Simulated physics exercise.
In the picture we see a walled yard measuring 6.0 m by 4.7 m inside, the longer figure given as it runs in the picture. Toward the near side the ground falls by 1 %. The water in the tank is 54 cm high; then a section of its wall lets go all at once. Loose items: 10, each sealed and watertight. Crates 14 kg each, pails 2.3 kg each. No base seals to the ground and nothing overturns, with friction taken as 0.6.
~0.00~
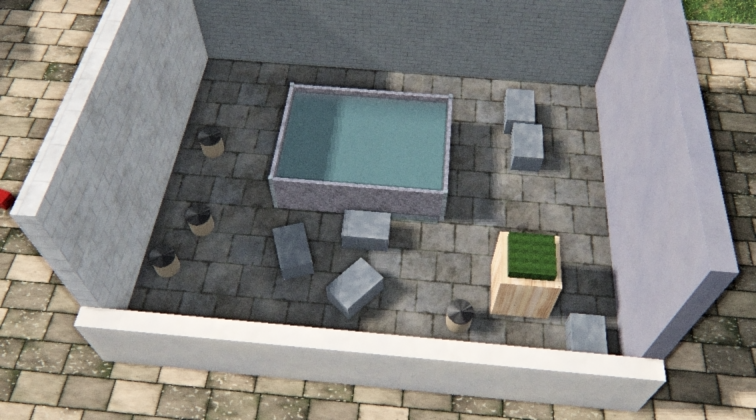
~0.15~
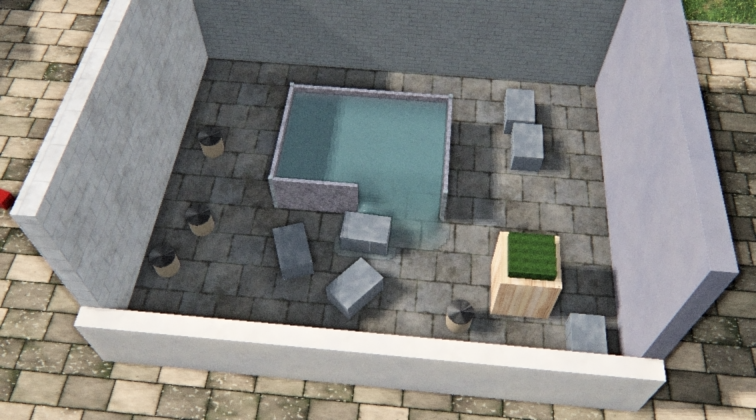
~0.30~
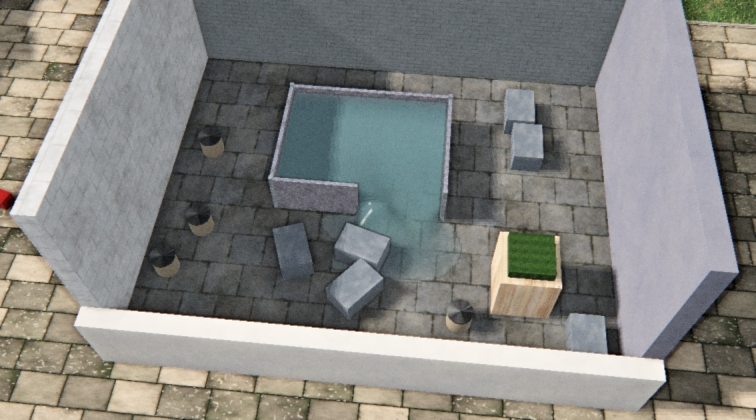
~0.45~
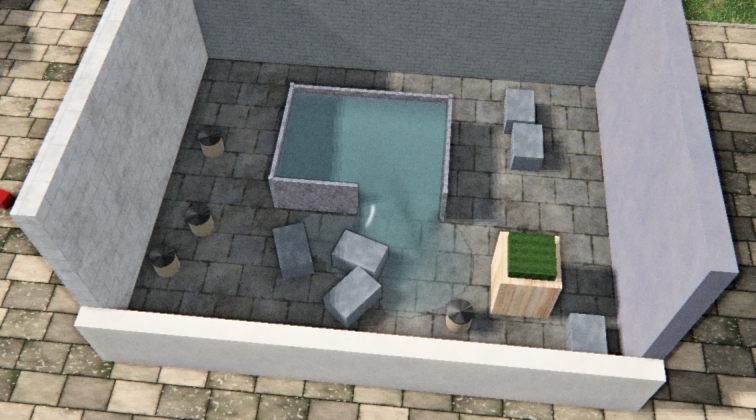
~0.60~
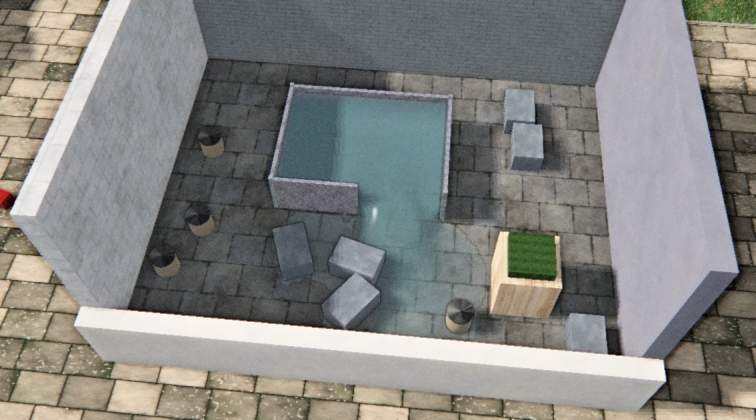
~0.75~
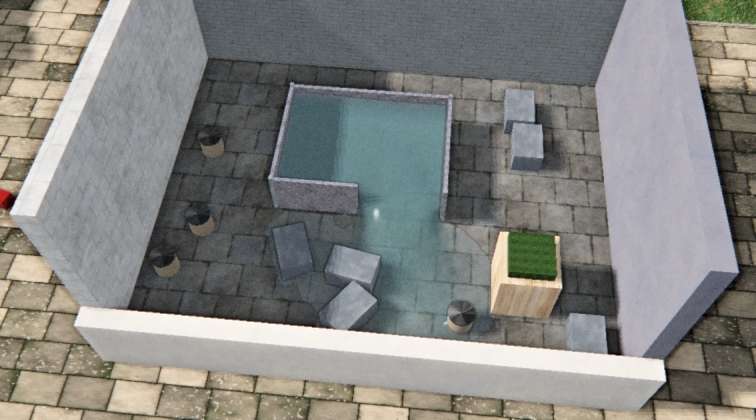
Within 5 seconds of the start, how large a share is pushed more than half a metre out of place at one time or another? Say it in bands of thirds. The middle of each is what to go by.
I would put it at two thirds or more.
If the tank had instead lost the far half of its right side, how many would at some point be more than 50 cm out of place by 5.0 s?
You'd get 4 in that case.
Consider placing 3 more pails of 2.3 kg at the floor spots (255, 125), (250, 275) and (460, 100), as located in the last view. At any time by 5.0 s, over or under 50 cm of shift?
In the order asked: Below the mark; above the mark; below the mark.
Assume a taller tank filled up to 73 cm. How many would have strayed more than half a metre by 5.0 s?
Count: 8.
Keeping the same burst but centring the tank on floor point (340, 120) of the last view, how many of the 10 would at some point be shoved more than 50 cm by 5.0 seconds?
Count: 8.
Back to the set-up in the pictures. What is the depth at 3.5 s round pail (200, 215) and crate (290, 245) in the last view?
About 4 and 3 cm.
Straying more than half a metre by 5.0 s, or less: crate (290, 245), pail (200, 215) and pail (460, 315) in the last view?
Listed in sequence: Lower; higher; higher for the last.
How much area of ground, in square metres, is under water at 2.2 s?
About 13 m2 is covered.
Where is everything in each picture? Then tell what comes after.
In the first picture, a crate at (366, 224) rests on the ground; a crate at (355, 282), on the bottom; water covers 3.6 m2; 0 of 10 have shifted.
In the second picture, a crate at (366, 227) rests on the ground, 4 cm from its start; a crate at (355, 282), on the bottom; 4.1 m2 under water; 0 of 10 have shifted.
In the third picture, a crate at (362, 243) rests on the ground, 29 cm from its start; a crate at (355, 283) rests on the ground; water covers 4.8 m2; 1 of 10 have shifted.
In the fourth picture, a crate at (360, 250), on the bottom, 40 cm from its start; a crate at (353, 291), on the bottom, 12 cm from its start; 5.8 m2 under water; 2 of 10 have shifted.
In the fifth picture, a crate at (357, 256) rests on the ground, 50 cm from its start; a crate at (351, 298), on the bottom, 22 cm from its start; 6.8 m2 under water; 2 of 10 have shifted.
In the sixth picture, a crate at (353, 264), on the bottom, 62 cm from its start; a crate at (348, 306), on the bottom, 33 cm from its start; 7.5 m2 under water; 2 of 10 have shifted.
After 1.1 s 1 of 10 are over 50 cm from their spots; 2 afloat.
After 2.2 s 3 of 10 are over 50 cm from their spots; 2 afloat.
After 3.5 s 5 of 10 are over 50 cm from their spots; 2 afloat.
After 5.0 s 7 of 10 are over 50 cm from their spots, and 7 have been at some point; 3 afloat.
